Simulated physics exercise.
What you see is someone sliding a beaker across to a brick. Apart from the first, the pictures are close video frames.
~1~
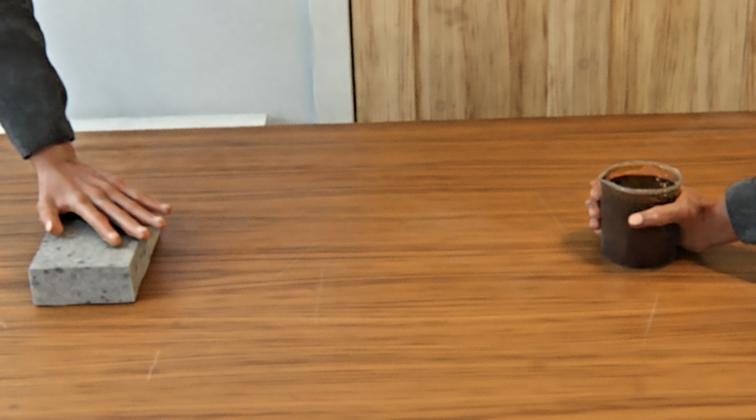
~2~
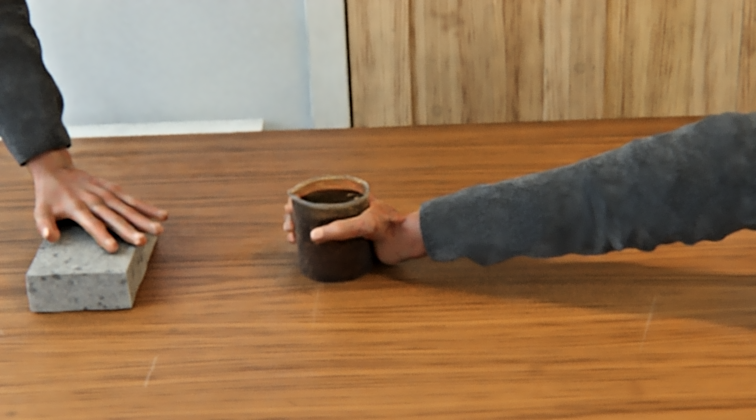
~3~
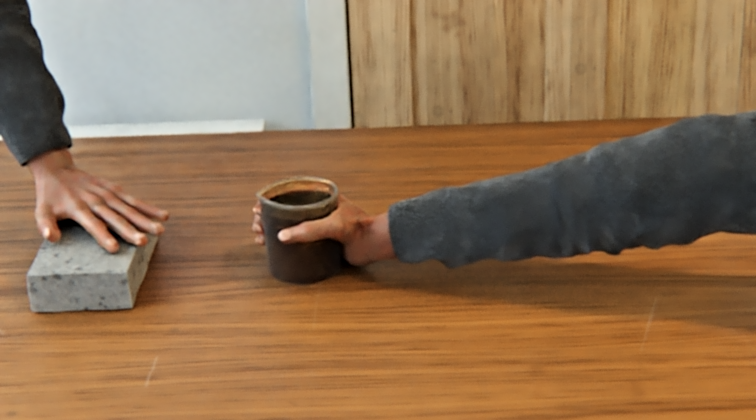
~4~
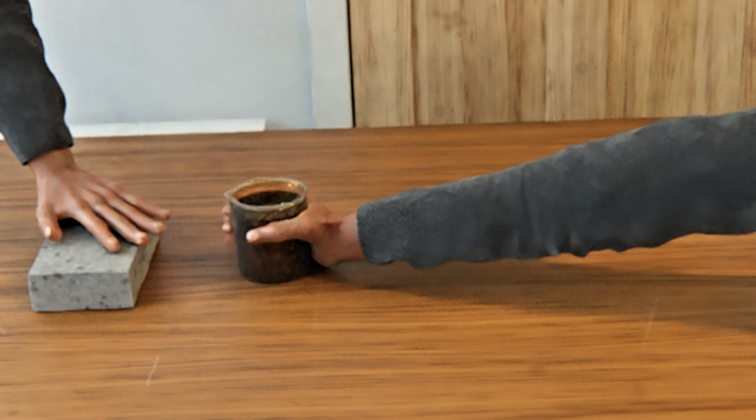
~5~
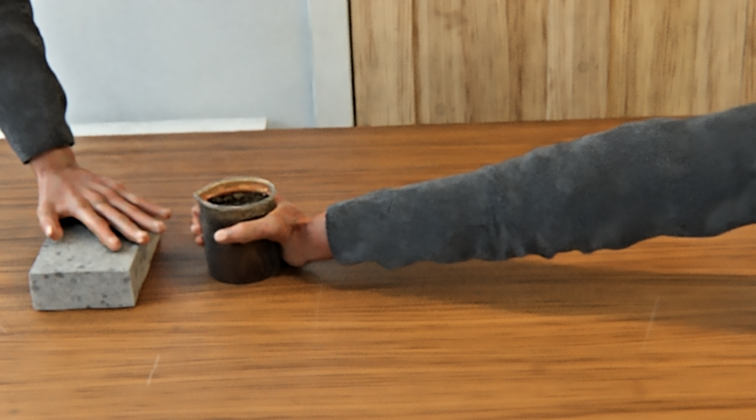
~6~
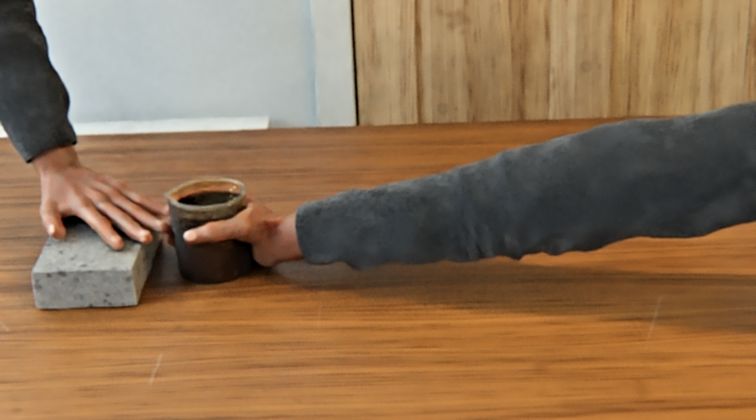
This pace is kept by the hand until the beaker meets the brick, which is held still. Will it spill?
The liquid gets out.
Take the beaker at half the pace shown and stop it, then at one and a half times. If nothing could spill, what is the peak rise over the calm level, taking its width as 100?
You'd see close to 20 per cent of the width first and close to 60 per cent after.
Soon after, the beaker meets the brick.
Later, the grape juice surges up the wall; some has gone over its rim.
In the end, the beaker stands at the brick; some has gone over its rim.
